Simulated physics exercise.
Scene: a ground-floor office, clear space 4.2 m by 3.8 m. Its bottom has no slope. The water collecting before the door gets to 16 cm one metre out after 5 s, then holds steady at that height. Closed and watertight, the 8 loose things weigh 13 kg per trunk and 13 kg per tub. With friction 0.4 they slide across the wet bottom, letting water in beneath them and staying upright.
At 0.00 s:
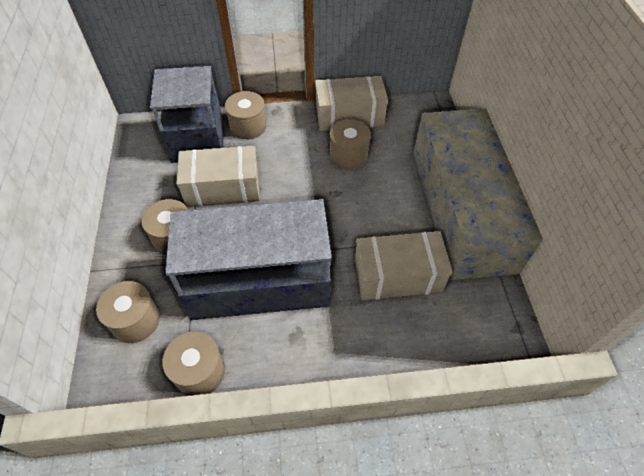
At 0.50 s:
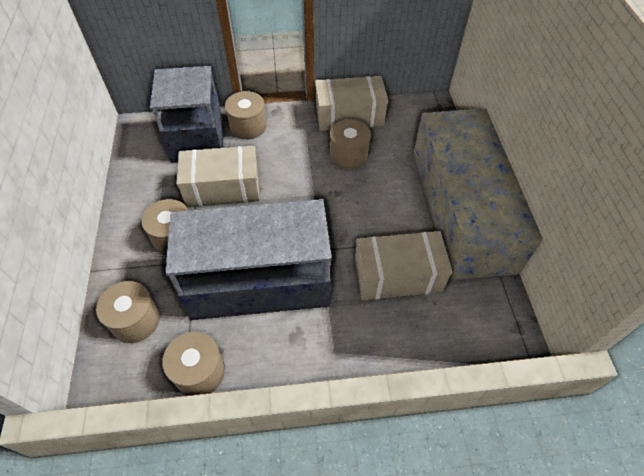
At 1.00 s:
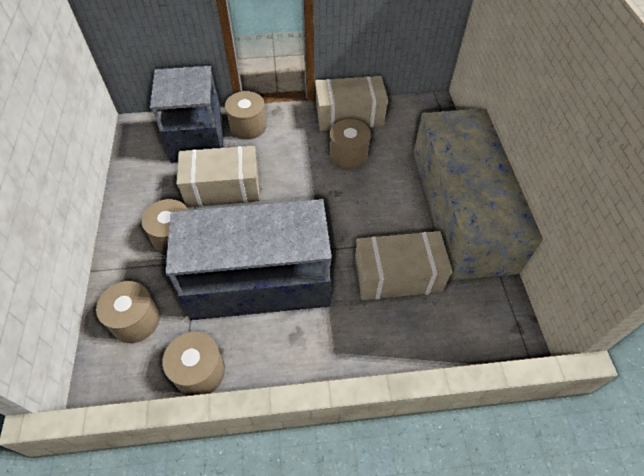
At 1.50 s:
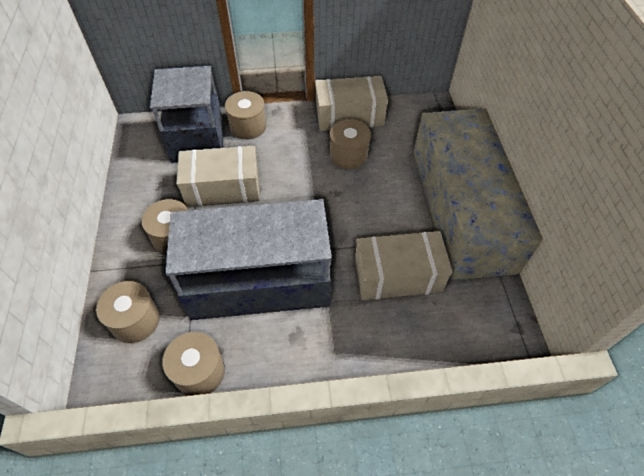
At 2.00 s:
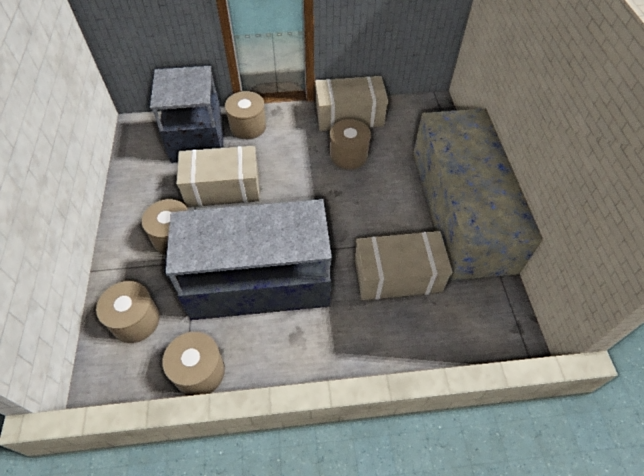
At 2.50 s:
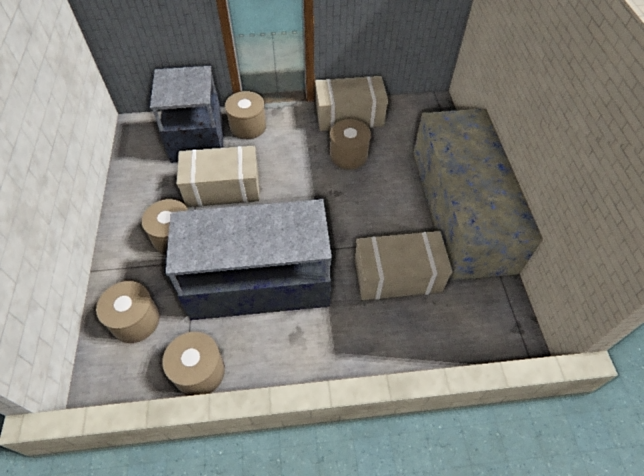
A grey-topped bench stays still among boxes and round tubs as pale ground outside turns blue-green.
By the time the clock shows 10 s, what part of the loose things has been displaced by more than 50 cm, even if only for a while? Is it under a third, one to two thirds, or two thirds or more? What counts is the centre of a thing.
The moved part is smaller than a third.
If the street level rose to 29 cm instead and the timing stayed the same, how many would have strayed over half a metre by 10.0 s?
In that case 5 of them.
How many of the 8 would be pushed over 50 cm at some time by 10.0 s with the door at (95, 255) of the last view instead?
Then the count would be 2.
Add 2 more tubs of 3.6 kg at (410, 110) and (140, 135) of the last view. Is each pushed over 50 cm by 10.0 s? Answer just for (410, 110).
Below the mark.
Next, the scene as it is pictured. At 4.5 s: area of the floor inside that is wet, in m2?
I'd estimate close to 2.5 m2.
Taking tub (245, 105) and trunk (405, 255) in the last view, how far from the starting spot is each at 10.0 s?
The first is 120 cm from its start, the second 80 cm.
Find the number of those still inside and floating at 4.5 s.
At that time the total is 0.
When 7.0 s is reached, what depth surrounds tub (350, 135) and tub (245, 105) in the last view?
I'd estimate 3 cm for the first and 5 cm for the second.
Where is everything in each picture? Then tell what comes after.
The first frame shows a trunk at (217, 164) rests on the ground; a tub at (191, 358), on the bottom; water covers 0.0 m2; 0 of 8 have shifted.
The second frame shows a trunk at (217, 164) rests on the ground; a tub at (191, 358), on the bottom; 0.0 m2 under water; 0 of 8 have shifted.
The third frame shows a trunk at (217, 164) rests on the ground; a tub at (191, 358) rests on the ground; 0.0 m2 under water; 0 of 8 have shifted.
The fourth frame shows a trunk at (217, 164), on the bottom; a tub at (191, 358) rests on the ground; 0.0 m2 under water; 0 of 8 have shifted.
The fifth frame shows a trunk at (217, 164) rests on the ground; a tub at (191, 358), on the bottom; 0.0 m2 under water; 0 of 8 have shifted.
The sixth frame shows a trunk at (217, 164) rests on the ground; a tub at (191, 358), on the bottom; 0.0 m2 under water; 0 of 8 have shifted.
After 3.5 s 0 of 8 are over 50 cm from their spots; 0 afloat.
After 4.5 s 0 of 8 are over 50 cm from their spots; 0 afloat.
After 7.0 s 0 of 8 are over 50 cm from their spots; 0 afloat.
After 10.0 s 2 of 8 are over 50 cm from their spots, and 2 have been at some point; 1 afloat.
